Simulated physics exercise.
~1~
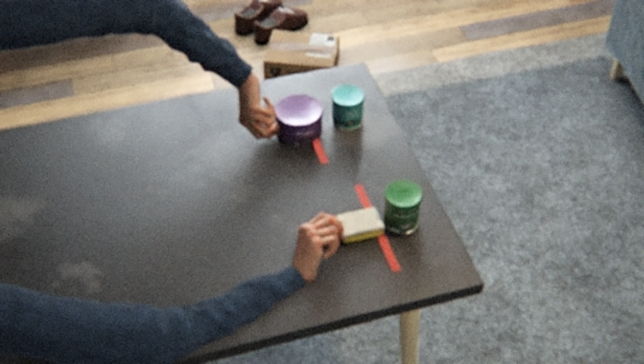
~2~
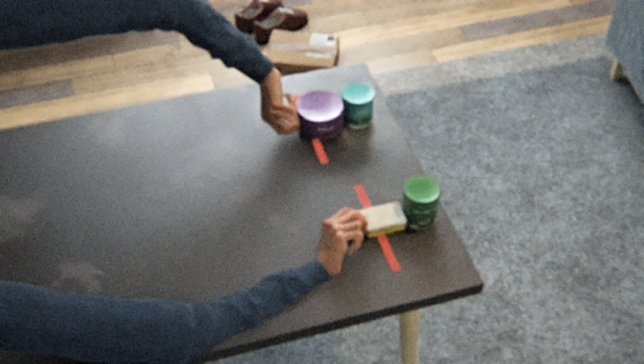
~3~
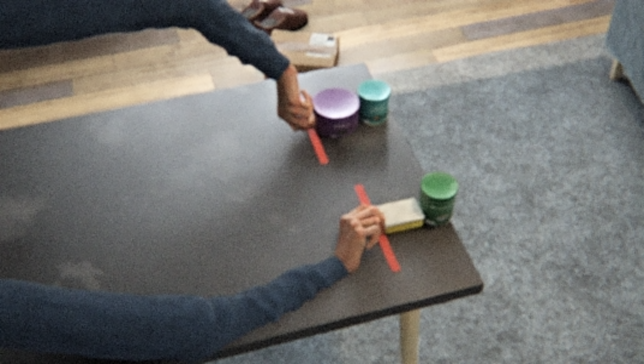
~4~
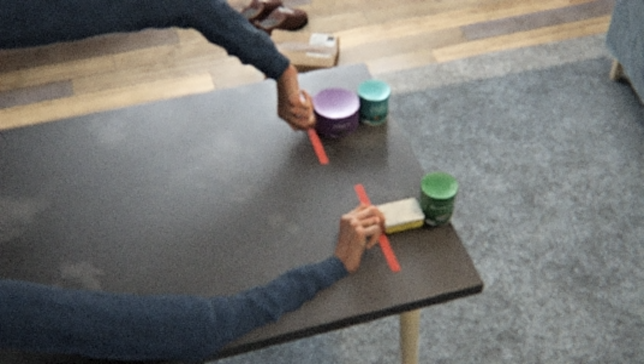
A dark tabletop stands on a grey carpet beside a wooden floor, seen from above at an angle, with shoes and a cardboard box beyond it. Two red tape strips mark the surface near its right edge. One hand holds a purple tub beside a turquoise pot at the far side, while another holds a pale yellow sponge against a green pot nearer the viewer. Both hands push to the right, and the tub, sponge and two pots shift a little toward the edge. The hands then stop, and both pots remain on the table.
